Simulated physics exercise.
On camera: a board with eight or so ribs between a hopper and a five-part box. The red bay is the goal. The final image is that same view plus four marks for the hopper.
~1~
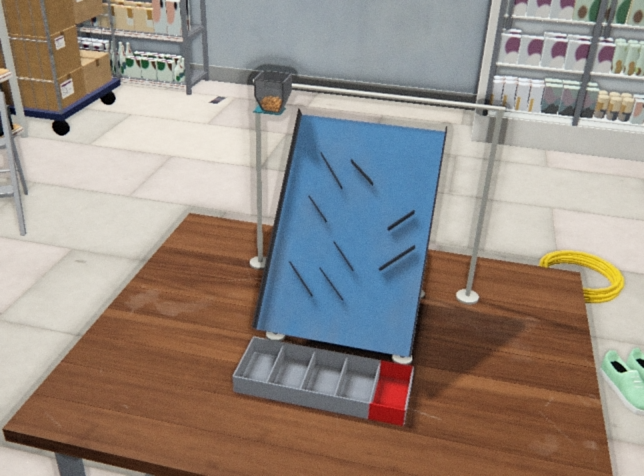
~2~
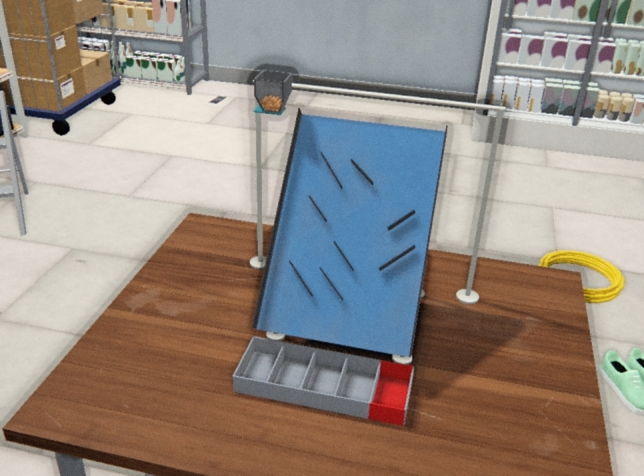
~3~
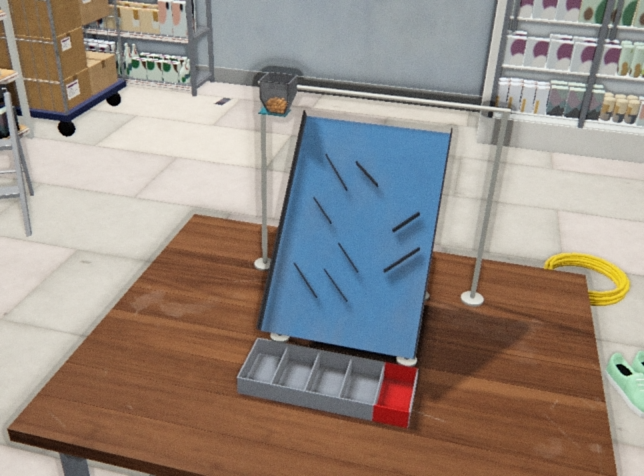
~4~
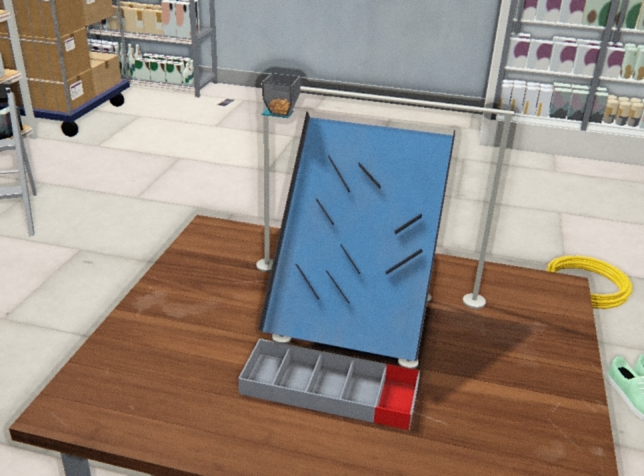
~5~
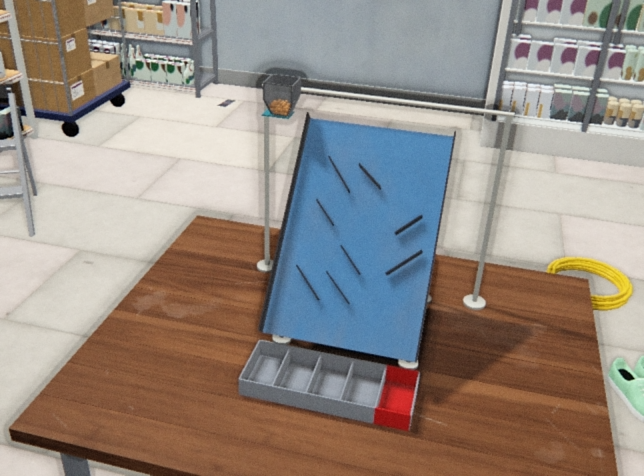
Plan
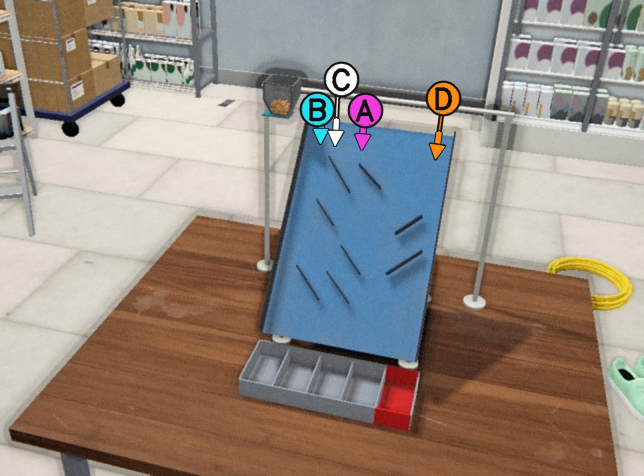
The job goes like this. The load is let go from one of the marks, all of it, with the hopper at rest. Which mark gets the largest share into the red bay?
I would pick mark D.
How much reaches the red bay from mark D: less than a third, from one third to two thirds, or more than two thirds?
Mark D gives from one third to two thirds.
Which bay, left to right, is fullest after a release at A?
The fourth from the left.
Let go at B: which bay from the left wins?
The first from the left.
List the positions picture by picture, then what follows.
The first frame shows hopper (274, 103), roasted chickpeas, door shut.
The second frame shows ribs (321, 152) to (341, 186), (351, 159) to (372, 182), (309, 195) to (325, 219).
The third frame shows ribs (392, 230) to (419, 212), (338, 243) to (357, 270), (383, 271) to (420, 247).
The fourth frame shows ribs (296, 264) to (317, 298), (326, 271) to (348, 302).
The fifth frame shows red bay (392, 418), number 5 of 5 from the left.
On the marked copy, mark A meets the board at (362, 144); mark B meets the board at (320, 138); mark C meets the board at (335, 140); mark D meets the board at (436, 154).
For mark A, about a tenth in the red bay, the larger part in other bays.
For mark B, about a tenth in the red bay, the larger part in other bays, about a tenth outside the box.
For mark C, roughly a quarter in the red bay, roughly two thirds in other bays, about a tenth outside the box.
For mark D, roughly half in the red bay, roughly half in other bays, just a few outside the box.
